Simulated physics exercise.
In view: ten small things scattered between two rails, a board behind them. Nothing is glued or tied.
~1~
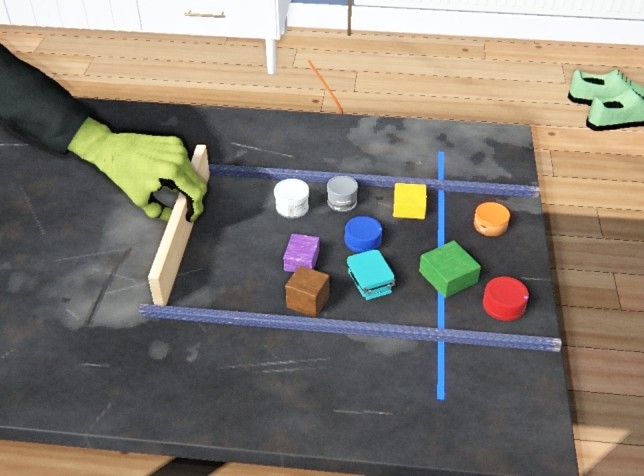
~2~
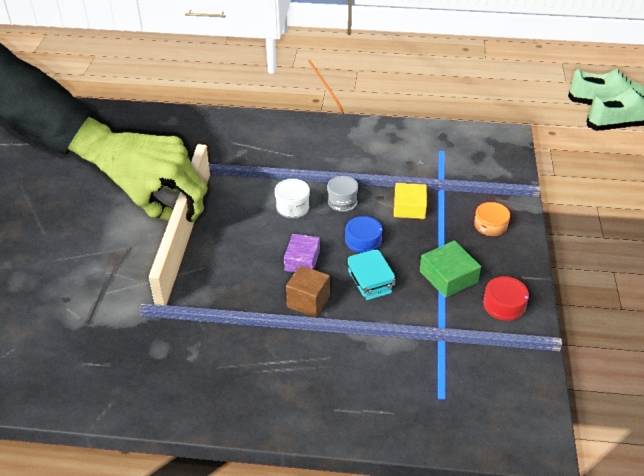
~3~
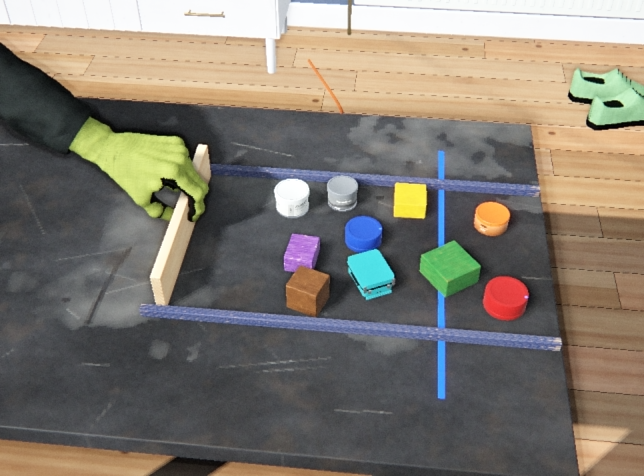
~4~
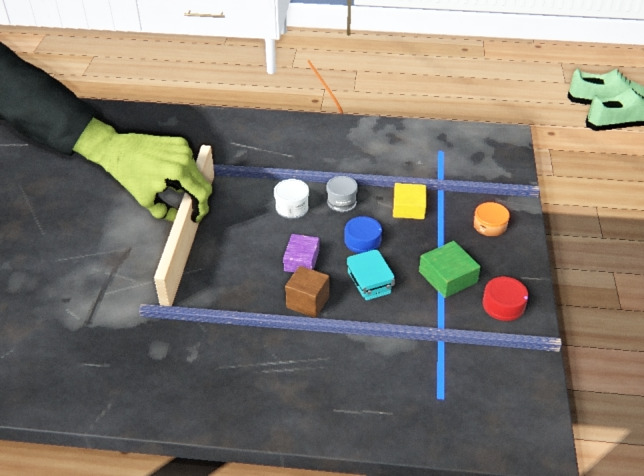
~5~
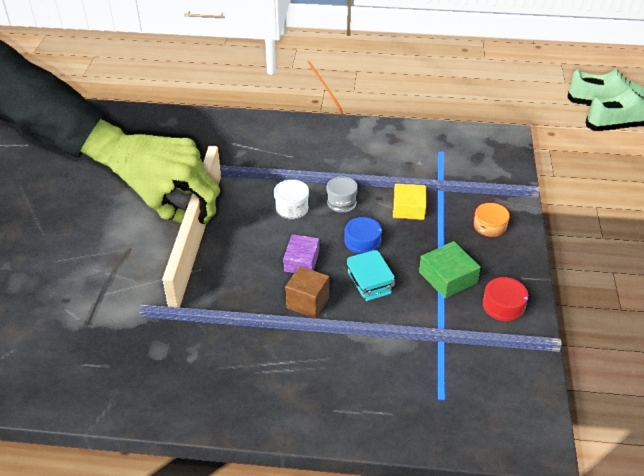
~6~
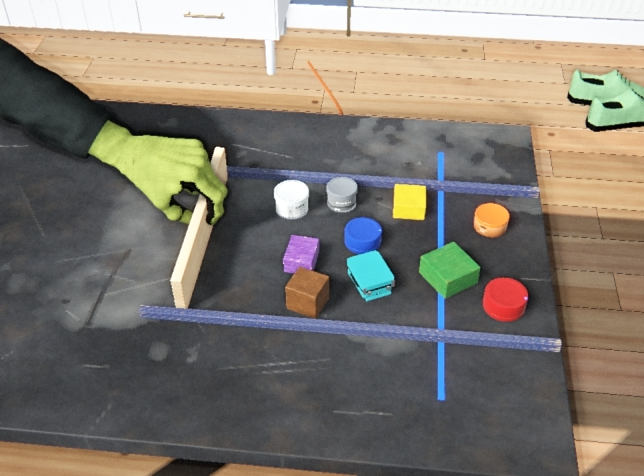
The clip shows a green-gloved hand holding a wooden board behind ten small colourful objects scattered between two rails on a dark surface. The board stays nearly still at first, then the hand slides it slightly right, while the objects remain still.
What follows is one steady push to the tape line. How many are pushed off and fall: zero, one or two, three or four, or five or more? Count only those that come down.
Here the number that fall off is zero.
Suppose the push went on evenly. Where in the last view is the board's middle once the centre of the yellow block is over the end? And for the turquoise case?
About (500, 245), and (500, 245) for the other.
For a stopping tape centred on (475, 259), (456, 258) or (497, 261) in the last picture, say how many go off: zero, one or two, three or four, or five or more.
One after another: One to two; zero; just one or two.
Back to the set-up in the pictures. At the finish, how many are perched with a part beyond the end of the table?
The number is 0.
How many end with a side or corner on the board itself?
5 of them.
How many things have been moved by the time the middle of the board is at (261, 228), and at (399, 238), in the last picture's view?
By then 0, and 8.
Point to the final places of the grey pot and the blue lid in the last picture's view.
About (456, 194), and the other about (459, 241).
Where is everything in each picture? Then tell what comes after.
In the first frame, red lid (506, 299); orange tub (492, 219); green block (450, 269); board (182, 221); tape (441, 256).
In the second frame, orange tub (492, 219); blue lid (364, 235).
In the third frame, green block (450, 269); brown block (308, 291).
In the fourth frame, red lid (505, 298); turquoise case (370, 276).
In the fifth frame, orange tub (491, 220); purple block (302, 255).
In the sixth frame, red lid (505, 299); orange tub (491, 220); green block (449, 270); board (202, 224); tape (441, 257).
Early on, none off yet; red lid at rest near (505, 299); orange tub at rest near (491, 220); green block at rest near (449, 270).
Finally, the number that fall off is zero.
